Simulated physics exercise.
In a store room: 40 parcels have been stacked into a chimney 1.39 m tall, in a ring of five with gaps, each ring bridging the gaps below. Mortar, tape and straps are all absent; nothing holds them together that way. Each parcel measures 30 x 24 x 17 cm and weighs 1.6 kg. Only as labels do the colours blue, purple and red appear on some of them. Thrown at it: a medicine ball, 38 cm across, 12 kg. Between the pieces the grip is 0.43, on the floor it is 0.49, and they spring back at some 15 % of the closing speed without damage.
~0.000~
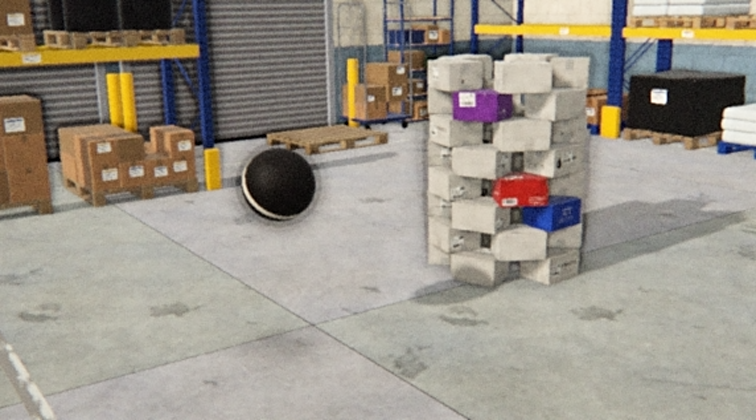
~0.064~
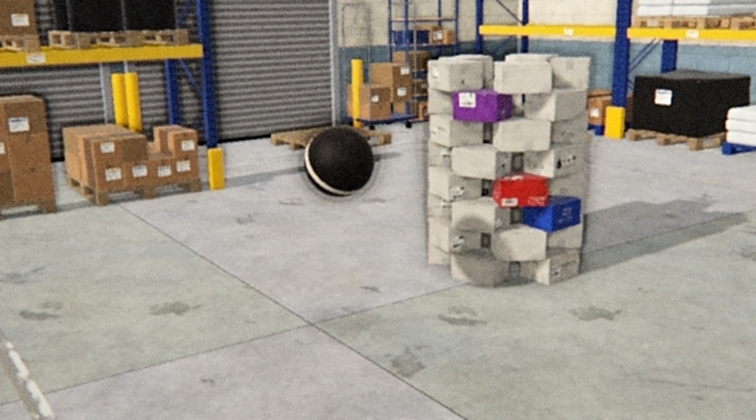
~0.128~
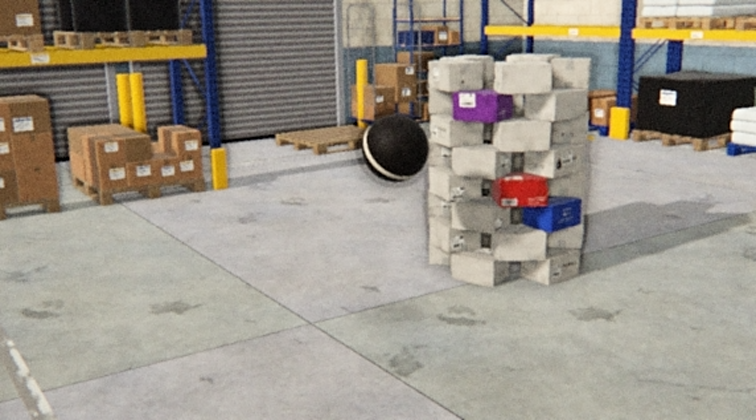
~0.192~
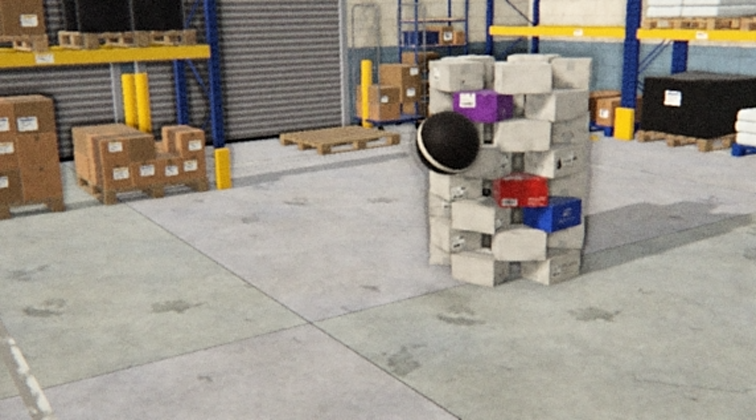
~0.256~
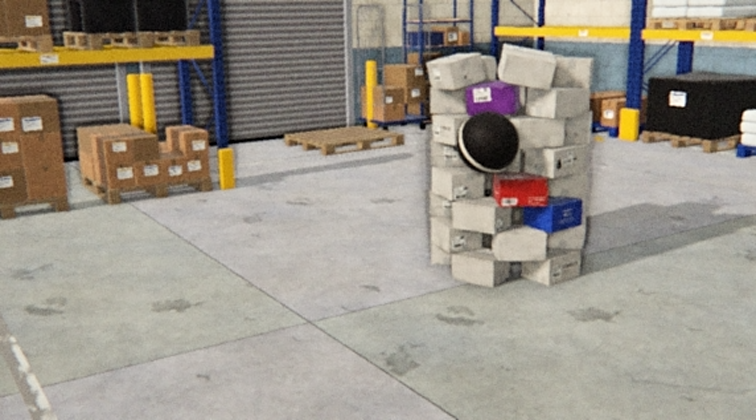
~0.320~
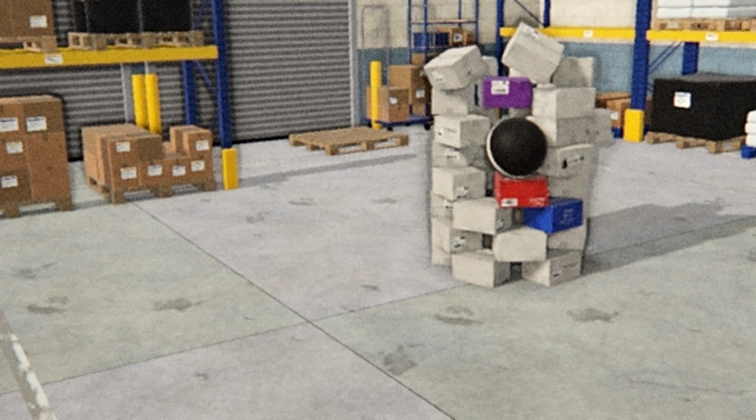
In this clip, a black ball with a pale stripe flies from left to right through a warehouse and strikes a stack of mostly white parcels, shoving a purple one out of place as parcels at the top tilt.
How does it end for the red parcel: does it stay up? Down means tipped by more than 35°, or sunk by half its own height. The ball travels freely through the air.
It does.
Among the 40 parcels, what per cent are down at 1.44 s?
By then 50 %.
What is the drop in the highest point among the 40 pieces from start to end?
Some 55 cm lower.
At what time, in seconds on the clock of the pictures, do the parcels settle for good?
Around 3.0 seconds.
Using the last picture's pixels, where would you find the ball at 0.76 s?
Near (627, 156).
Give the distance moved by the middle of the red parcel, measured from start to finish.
About 15 cm from where it started.
After 0.76 s, ball still moving; 8 of the 40 parcels down; red parcel 13 cm from its place; purple parcel 59° from how it stood, 45 cm lower.
After 1.44 s, ball still moving; 20 of the 40 parcels down; red parcel 13 cm from its place; purple parcel 73° from how it stood, 69 cm lower.
In the end (3.0 s), ball rolling away; 22 of the 40 parcels down; red parcel 13 cm from its place; purple parcel 73° from how it stood, 69 cm lower; blue parcel 24 mm from its place. From the last view, middles, red parcel near (539, 188), purple parcel near (497, 199).
